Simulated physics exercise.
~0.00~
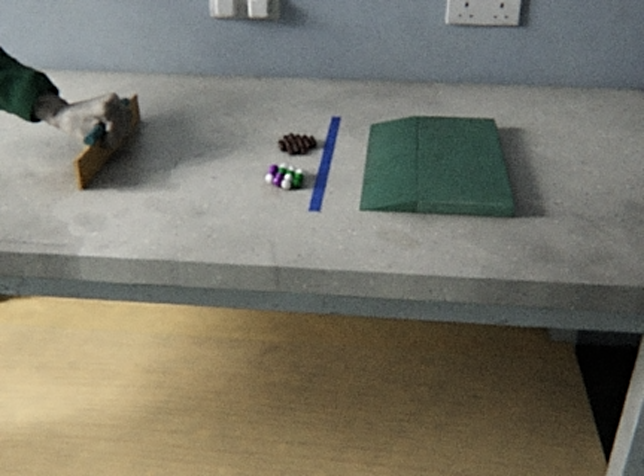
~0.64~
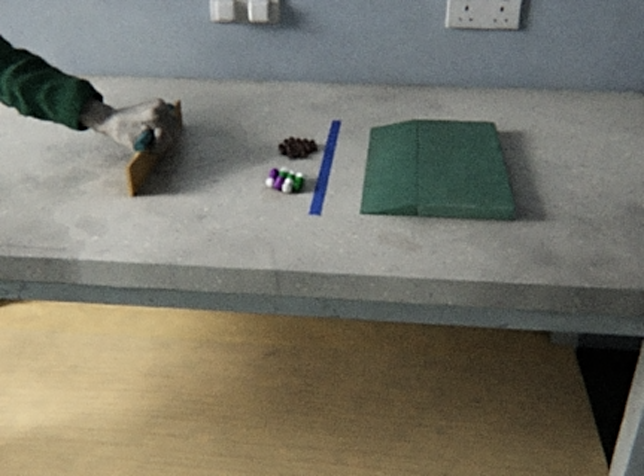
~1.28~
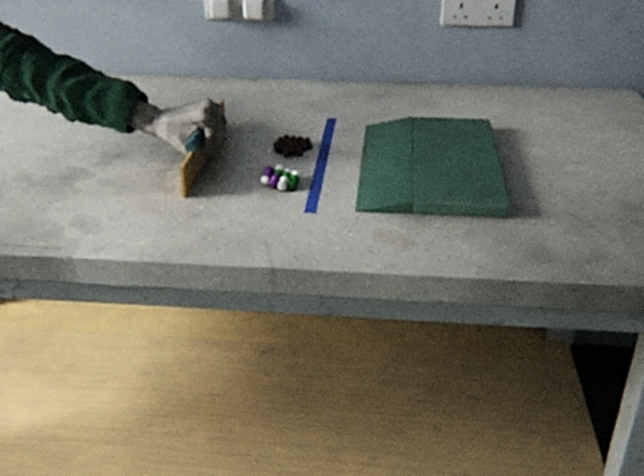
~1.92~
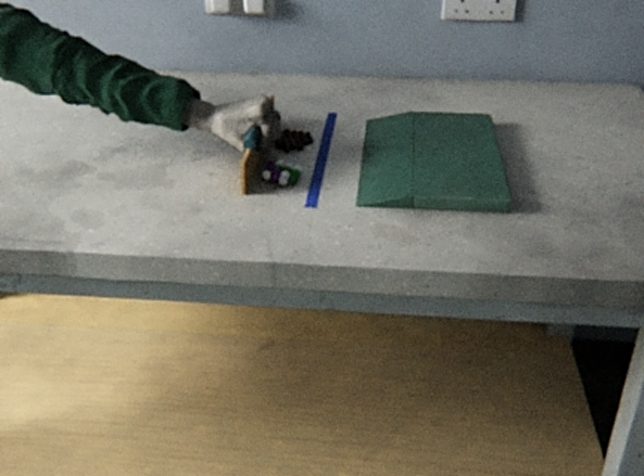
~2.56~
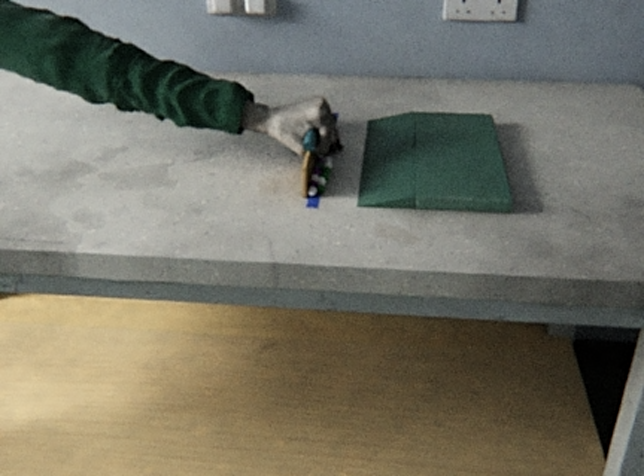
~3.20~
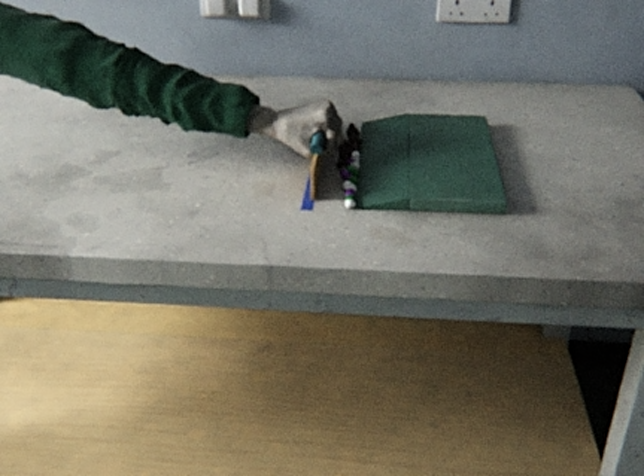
A hand pushes two small clusters right with a scraper, and both stop before the ramp.
